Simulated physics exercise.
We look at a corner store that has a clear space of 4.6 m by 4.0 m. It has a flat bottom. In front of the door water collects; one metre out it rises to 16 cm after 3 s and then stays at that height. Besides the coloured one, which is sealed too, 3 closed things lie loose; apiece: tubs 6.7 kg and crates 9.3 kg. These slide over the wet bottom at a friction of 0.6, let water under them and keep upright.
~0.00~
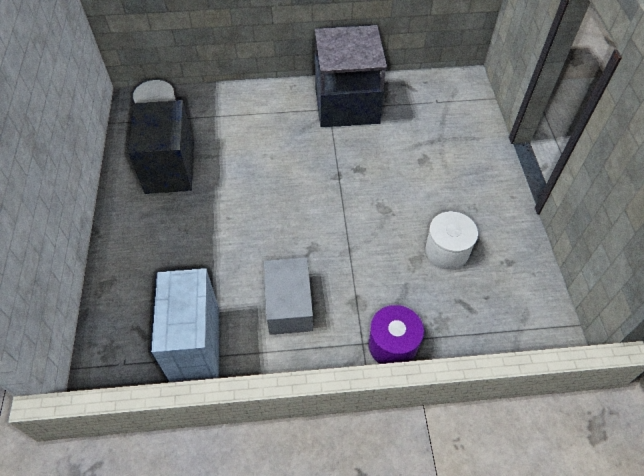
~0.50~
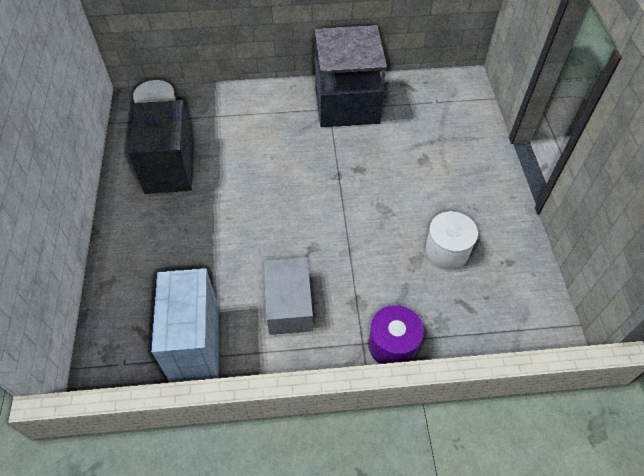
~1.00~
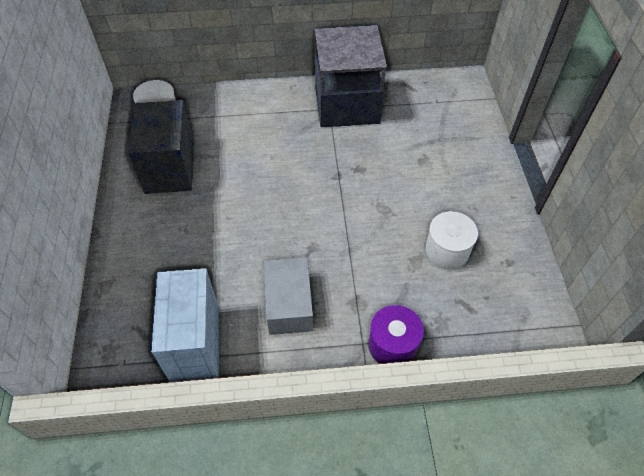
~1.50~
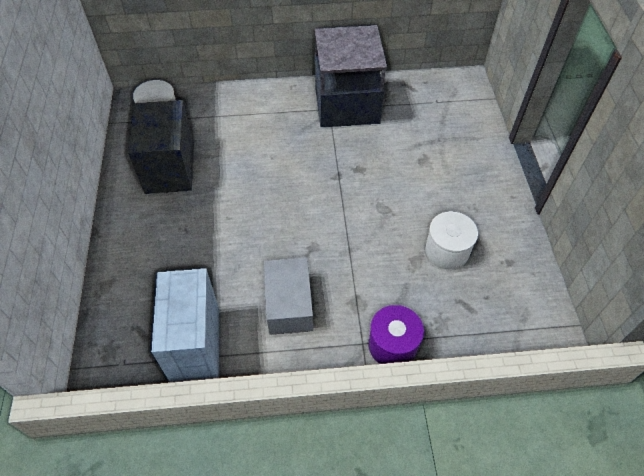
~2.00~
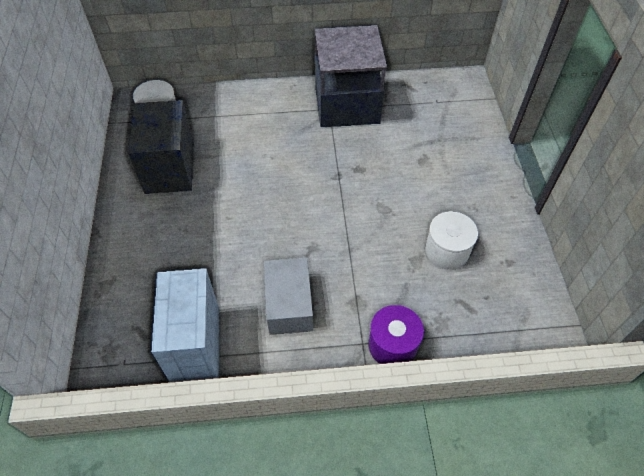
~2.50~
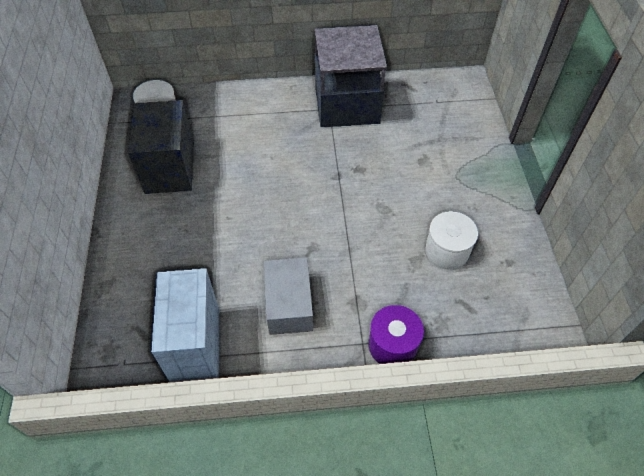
Greenish water covering the ground outside a walled store, then spreading in through the doorway at right, while tubs and boxes stay still.
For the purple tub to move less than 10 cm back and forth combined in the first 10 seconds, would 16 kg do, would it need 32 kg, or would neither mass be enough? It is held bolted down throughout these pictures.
Smaller mass.
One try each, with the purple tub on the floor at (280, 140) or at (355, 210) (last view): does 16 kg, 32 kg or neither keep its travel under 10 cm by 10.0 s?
In order: Even the lighter mass works; even the lighter mass works.
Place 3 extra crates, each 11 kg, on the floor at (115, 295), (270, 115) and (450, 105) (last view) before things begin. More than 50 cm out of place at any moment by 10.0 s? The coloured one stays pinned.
Note, in sequence: Not exceeded, not exceeded, not exceeded.
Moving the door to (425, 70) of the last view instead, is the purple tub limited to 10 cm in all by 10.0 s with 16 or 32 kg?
Okay, so the light mass does it.
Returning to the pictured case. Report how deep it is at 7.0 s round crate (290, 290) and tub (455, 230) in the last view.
Close to 2 and 3 centimetres.
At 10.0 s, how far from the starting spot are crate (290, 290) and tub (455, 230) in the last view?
Net displacement, in order: 0 cm; 20 cm.
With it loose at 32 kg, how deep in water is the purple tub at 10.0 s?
Depth: Approx. 3 cm.
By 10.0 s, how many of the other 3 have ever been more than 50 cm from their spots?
I get 0.
After 3.5 s the purple tub would be 0 cm from its start with 16 kg and 0 cm from its start with 32 kg; 0 cm of water round it then.
After 4.5 s the purple tub would be 0 cm from its start with 16 kg and 0 cm from its start with 32 kg; 0 cm of water round it then.
After 7.0 s the purple tub would be 0 cm from its start with 16 kg and 0 cm from its start with 32 kg; 2 cm of water round it then.
After 10.0 s the purple tub would be 0 cm from its start with 16 kg and 0 cm from its start with 32 kg; 3 cm of water round it then.
